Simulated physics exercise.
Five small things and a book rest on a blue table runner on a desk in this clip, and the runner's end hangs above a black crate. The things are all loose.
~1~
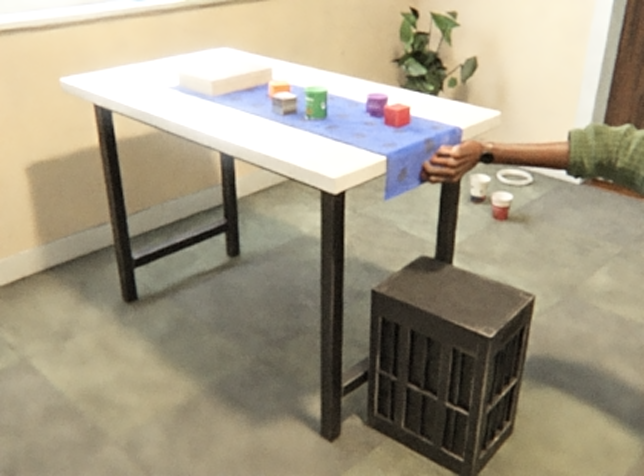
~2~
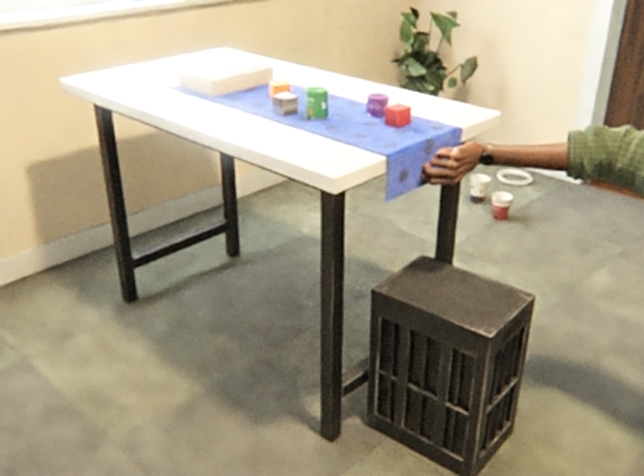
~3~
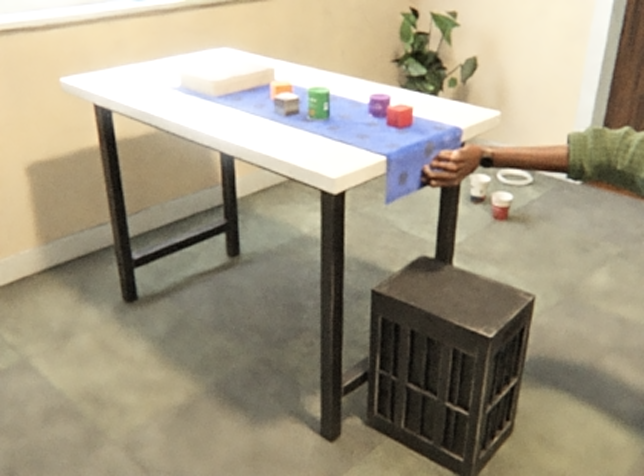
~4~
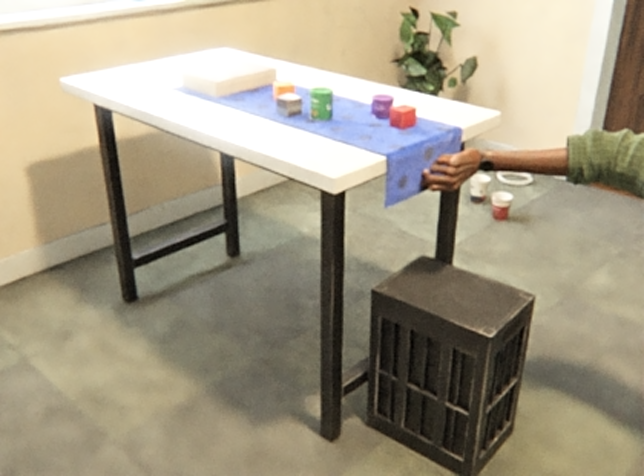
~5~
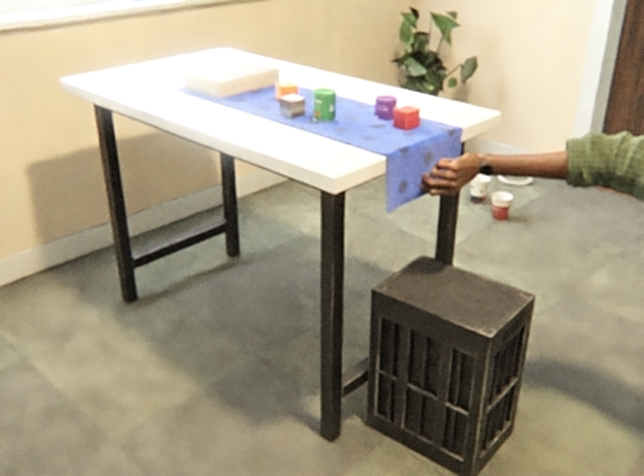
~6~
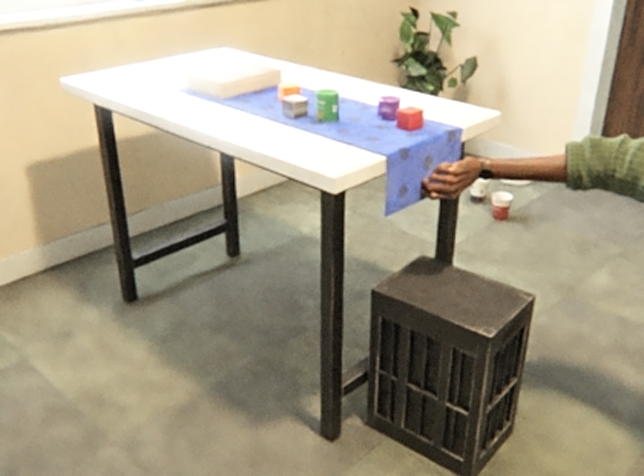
The video shows a hand at the right gripping the hanging end of a blue runner on a white table and slowly drawing it downward, while the colourful cubes, pot, can and pale block on it shift slightly toward the hand.
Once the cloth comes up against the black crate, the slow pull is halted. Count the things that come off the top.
Two of them.
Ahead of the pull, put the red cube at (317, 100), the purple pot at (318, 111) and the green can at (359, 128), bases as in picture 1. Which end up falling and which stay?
Here's how it goes: The red cube makes it through, the purple pot makes it through, and the green can ends up down.
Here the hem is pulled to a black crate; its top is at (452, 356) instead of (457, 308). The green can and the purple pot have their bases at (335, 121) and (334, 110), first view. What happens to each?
The green can? Lost. The purple pot? Lost.
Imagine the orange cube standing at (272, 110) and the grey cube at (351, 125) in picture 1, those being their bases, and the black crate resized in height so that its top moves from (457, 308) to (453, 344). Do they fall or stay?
The orange cube stays put, the grey cube is lost.
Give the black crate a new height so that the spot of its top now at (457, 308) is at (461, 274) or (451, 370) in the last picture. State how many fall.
Totals 1, 4.
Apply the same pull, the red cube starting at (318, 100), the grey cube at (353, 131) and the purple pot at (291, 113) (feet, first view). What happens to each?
Here's the result: The red cube remains in place, the grey cube leaves the top and the purple pot remains in place.
Early on, hem near (421, 245); red cube gone.
Midway, hem on the crate; red cube and purple pot gone.
Finally, hem on the crate; red cube and purple pot gone. The desk loses two.
